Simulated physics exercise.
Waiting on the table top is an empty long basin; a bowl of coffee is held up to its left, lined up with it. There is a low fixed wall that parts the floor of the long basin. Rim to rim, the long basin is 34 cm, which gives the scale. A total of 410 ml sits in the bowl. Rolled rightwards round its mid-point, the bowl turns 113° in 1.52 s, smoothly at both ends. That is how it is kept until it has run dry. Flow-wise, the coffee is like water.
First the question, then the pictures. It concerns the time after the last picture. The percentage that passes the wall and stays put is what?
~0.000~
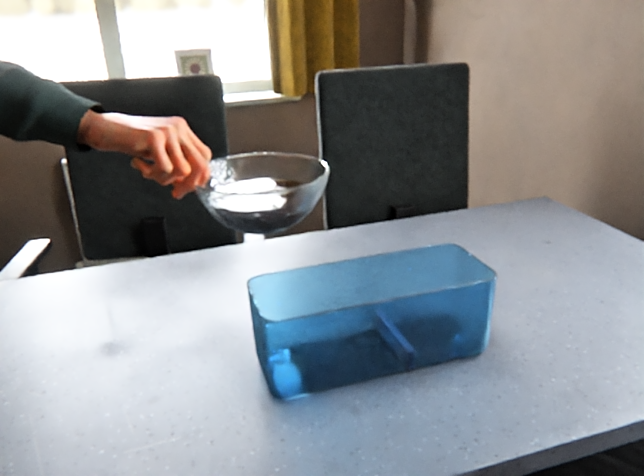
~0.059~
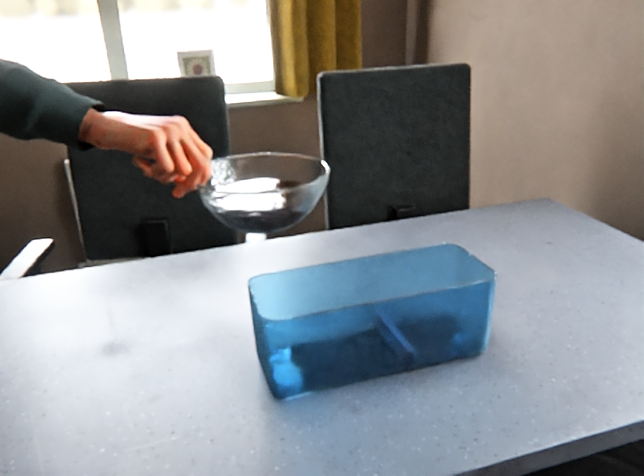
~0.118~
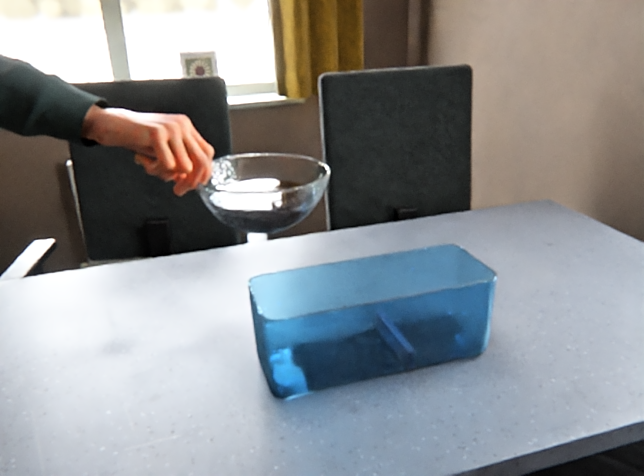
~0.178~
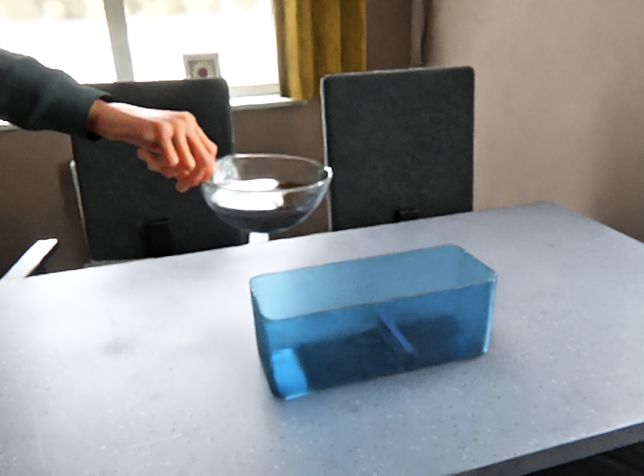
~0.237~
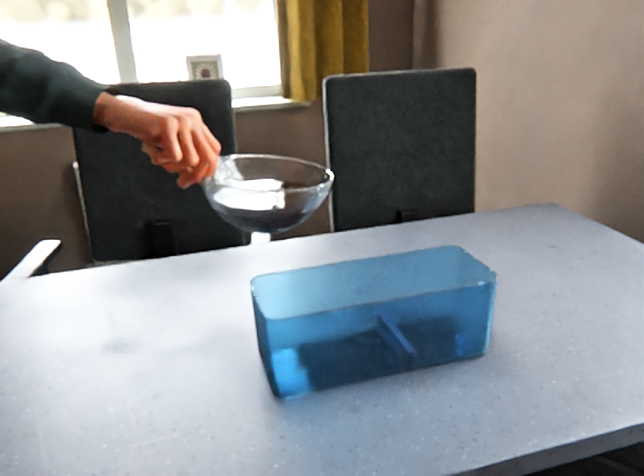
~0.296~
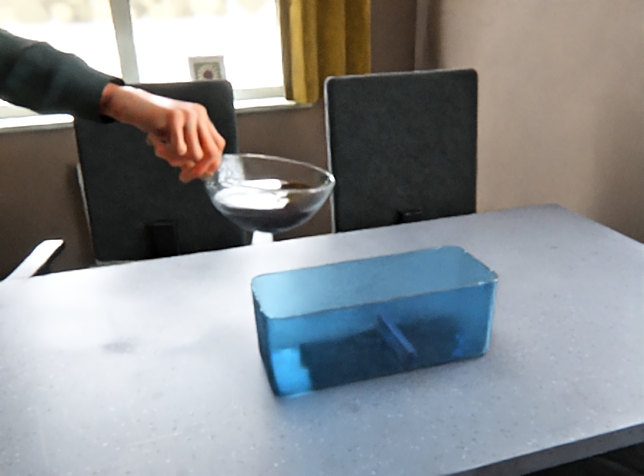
It is about 11 per cent.
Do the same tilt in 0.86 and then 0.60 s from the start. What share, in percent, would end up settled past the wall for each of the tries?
20 then 25 %.
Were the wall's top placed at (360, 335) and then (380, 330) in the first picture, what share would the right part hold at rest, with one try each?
Result: 55 per cent, then 10 per cent.
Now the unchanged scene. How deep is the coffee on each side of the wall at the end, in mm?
Left about 14 mm, right about 2 mm.
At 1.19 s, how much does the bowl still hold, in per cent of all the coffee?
Around 0 in a hundred is still there.
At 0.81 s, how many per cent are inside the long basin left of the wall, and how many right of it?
Roughly 16 sits left and 0 sits right.
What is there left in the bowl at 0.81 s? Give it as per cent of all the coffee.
Near 50 in a hundred.
After 0.81 s the tilt is 63° and 50 per cent is still to pour, 16 is left of the wall and 0 right of it.
After 1.19 s the tilt is 101° and 0 per cent is still to pour, 90 is left of the wall and 9 right of it.
After 1.59 s the tilt is 113° and 0 per cent is still to pour, 88 is left of the wall and 11 right of it.
After 2.02 s the tilt is 113° and 0 per cent is still to pour, 88 is left of the wall and 11 right of it.
In the end 88 per cent lies left of the wall, 11 right of it and 1 outside.
